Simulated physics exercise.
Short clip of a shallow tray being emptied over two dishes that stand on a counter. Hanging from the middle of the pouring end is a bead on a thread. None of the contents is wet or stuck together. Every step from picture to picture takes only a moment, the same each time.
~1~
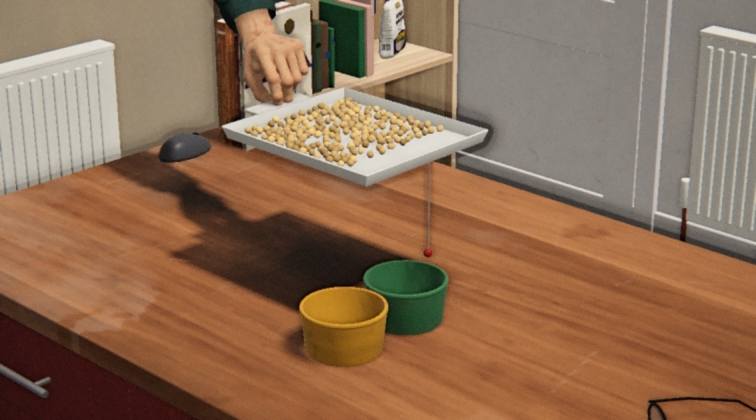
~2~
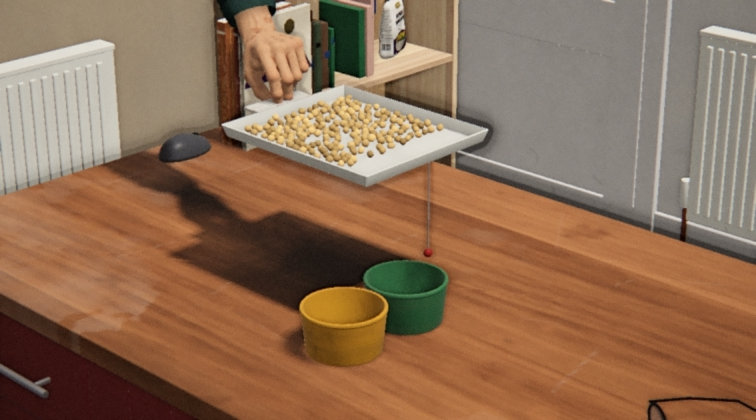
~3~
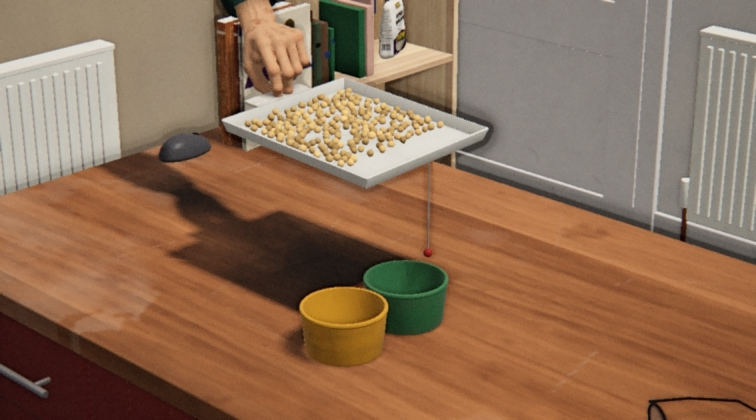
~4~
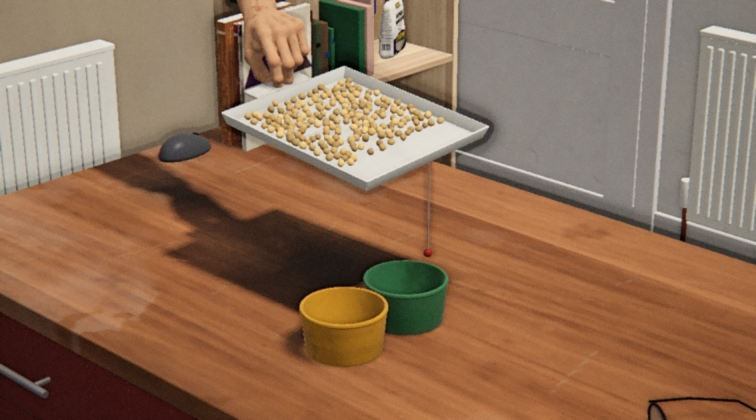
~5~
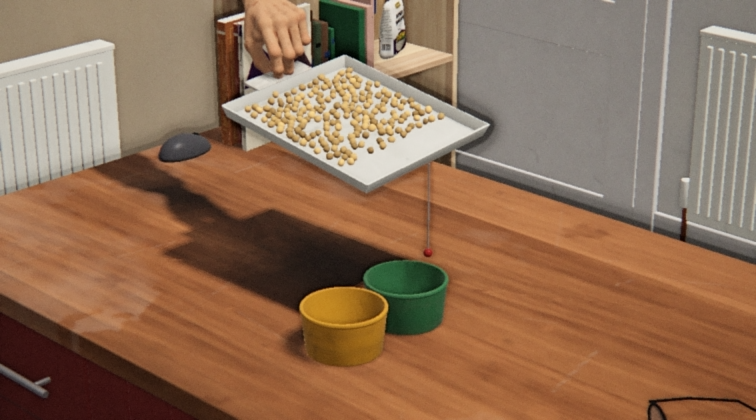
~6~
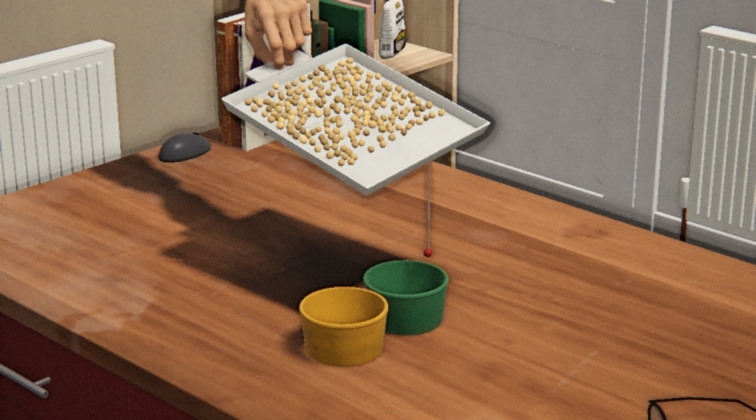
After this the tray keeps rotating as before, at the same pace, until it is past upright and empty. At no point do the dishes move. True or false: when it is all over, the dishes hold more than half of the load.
True.
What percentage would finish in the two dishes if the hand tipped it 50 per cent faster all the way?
Expected result: Around 70 per cent.
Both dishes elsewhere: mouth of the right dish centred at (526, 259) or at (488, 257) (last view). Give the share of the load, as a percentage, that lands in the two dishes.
About 10 per cent first, then about 30 per cent.
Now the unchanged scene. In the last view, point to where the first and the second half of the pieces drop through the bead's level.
Half one: (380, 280), half two: (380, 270).
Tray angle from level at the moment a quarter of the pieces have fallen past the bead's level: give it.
Roughly 90 degrees from level.
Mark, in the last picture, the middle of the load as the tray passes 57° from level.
The load's middle is around (378, 163).
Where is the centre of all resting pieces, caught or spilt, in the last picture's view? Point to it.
Around (389, 322).
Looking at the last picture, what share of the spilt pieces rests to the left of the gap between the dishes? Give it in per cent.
I'd put it at close to 40 per cent.
Just after the last frame, tray tipped steeply; almost all on the tray; just a few in the right dish; just a few outside both; just a few in the air.
A moment on, tray tipped right over; roughly a third on the tray; roughly a quarter in the left dish; roughly a quarter in the right dish; about a tenth outside both; roughly a quarter in the air.
Further on, tray tipped past a quarter turn; roughly a third in the left dish; roughly half in the right dish; roughly a quarter outside both.
When it is over, tray tipped past a quarter turn; roughly a third in the left dish; roughly half in the right dish; roughly a quarter outside both.
